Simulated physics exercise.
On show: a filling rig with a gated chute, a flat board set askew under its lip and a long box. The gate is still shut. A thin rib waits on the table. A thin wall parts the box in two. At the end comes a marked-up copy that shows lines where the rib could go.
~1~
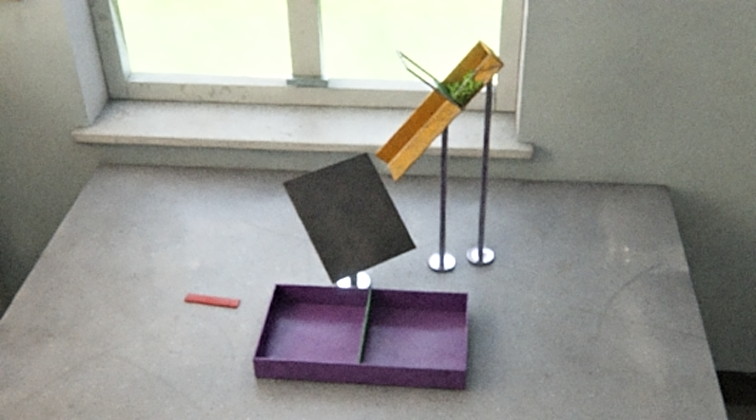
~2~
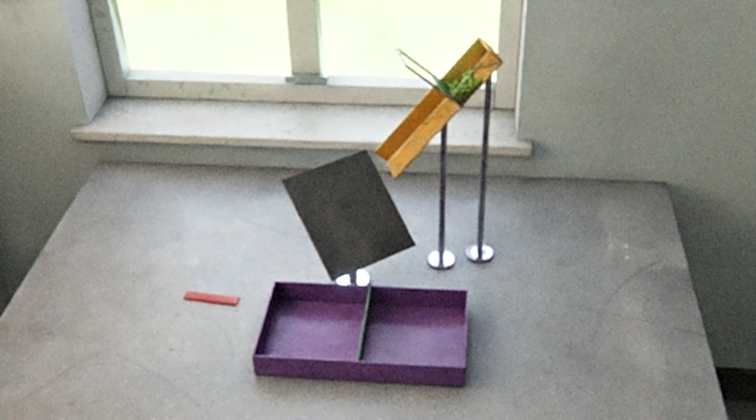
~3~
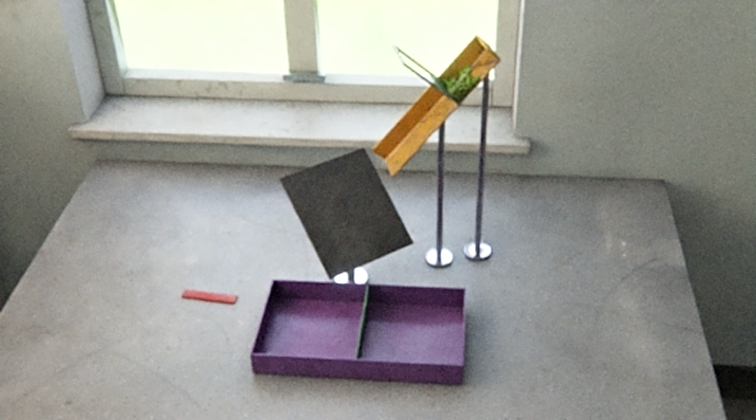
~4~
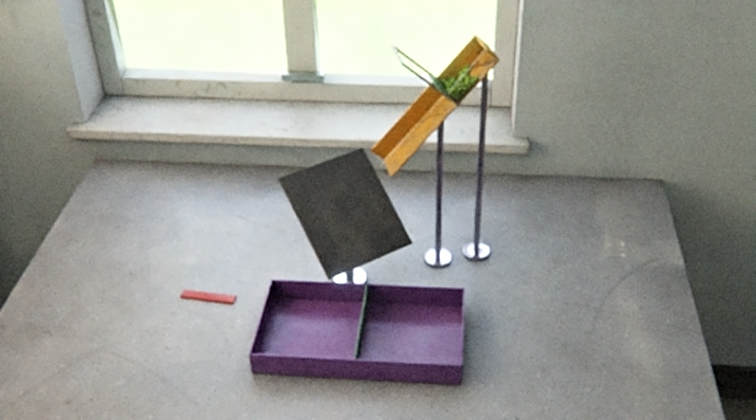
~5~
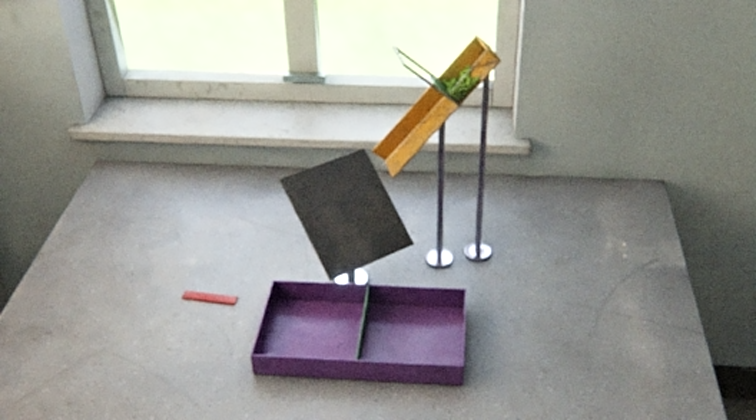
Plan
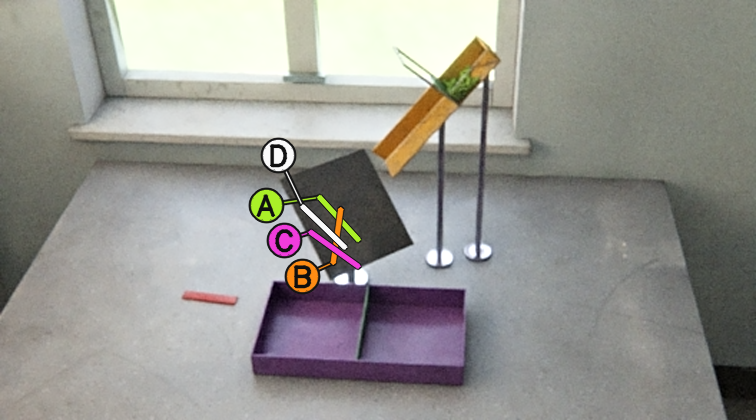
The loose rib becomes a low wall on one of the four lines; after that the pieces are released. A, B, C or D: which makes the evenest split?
I would pick line B.
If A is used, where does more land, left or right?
The right half.
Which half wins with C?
The right half.
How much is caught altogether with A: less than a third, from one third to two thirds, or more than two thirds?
It is more than two thirds.
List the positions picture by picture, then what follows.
The first frame shows load behind the gate at (461, 89), dried peas; lip of the chute at (392, 172), sloping fairly steeply.
The second frame shows middle of the board at (350, 213), tilted fairly steeply; middle of its low edge at (375, 263); of its high edge at (325, 164).
The third frame shows front corners of the box at (251, 354) and (463, 365); front end of its middle wall at (356, 359); gate still shut at (437, 83).
The fourth frame shows middle of the load at (457, 84); lip at (388, 168).
The fifth frame shows middle of the load at (458, 85); lip at (389, 169).
On the marked copy, line A from (319, 197) to (358, 239); line B from (340, 209) to (333, 262); line C from (310, 232) to (358, 266); line D from (302, 206) to (344, 247).
For line A, of what is caught, a stray few in the left half, nearly all in the right.
For line B, of what is caught, about half in the left half, about half in the right.
For line C, of what is caught, a small part in the left half, nearly all in the right.
For line D, of what is caught, a small part in the left half, most in the right.
